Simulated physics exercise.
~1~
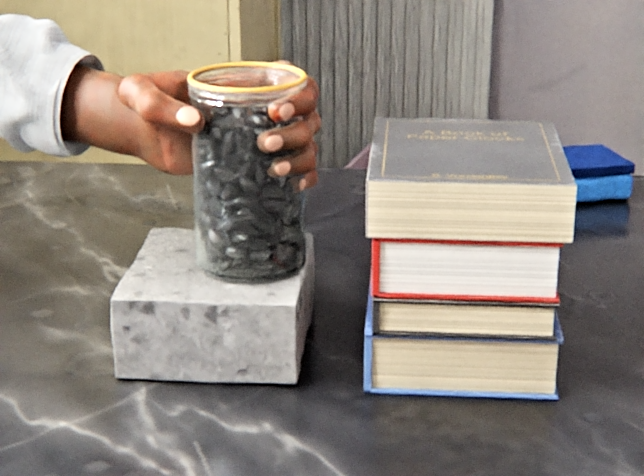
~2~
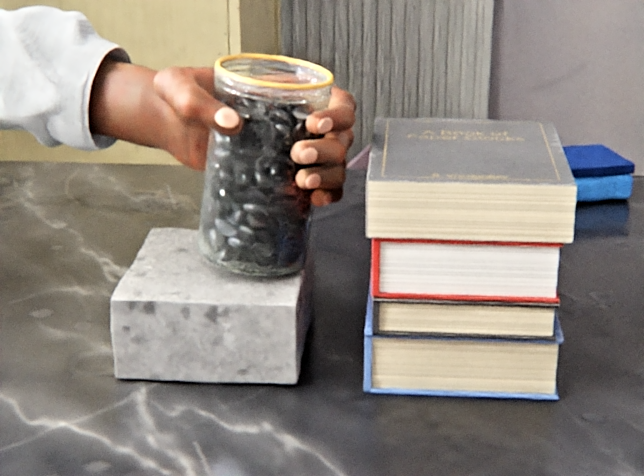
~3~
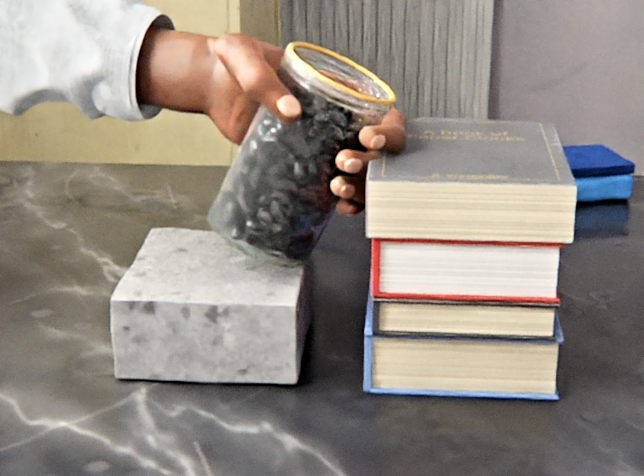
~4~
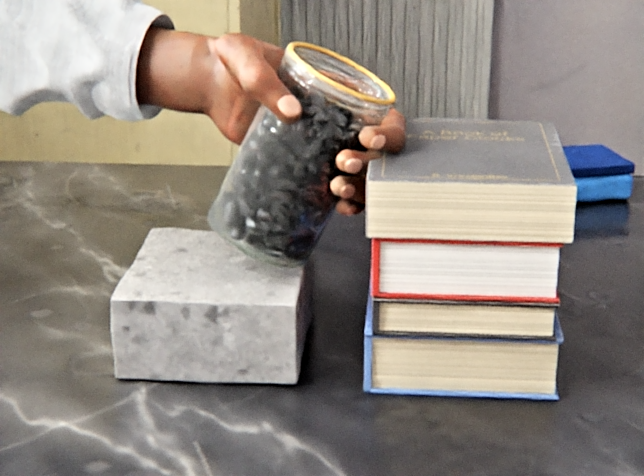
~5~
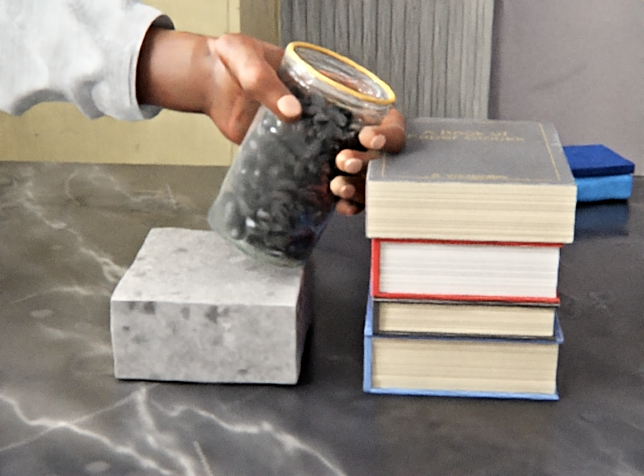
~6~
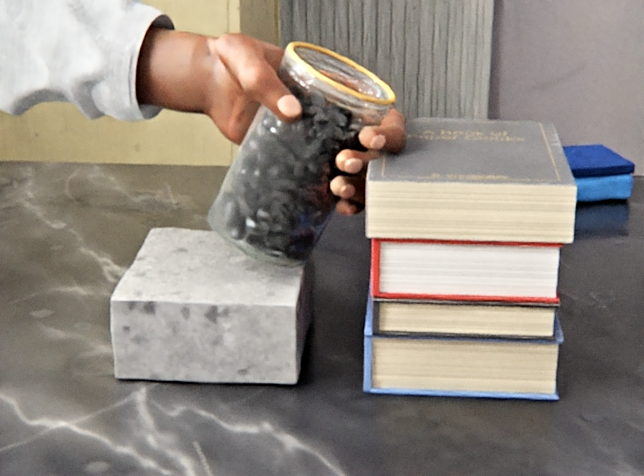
An open clear jar of dark, bean-like pieces, held by a hand above a gray stone block, is lifted slightly and tipped rightward toward a stack of four books. It then stays still, leaning by the top book in the hand's grip, with the contents still inside.
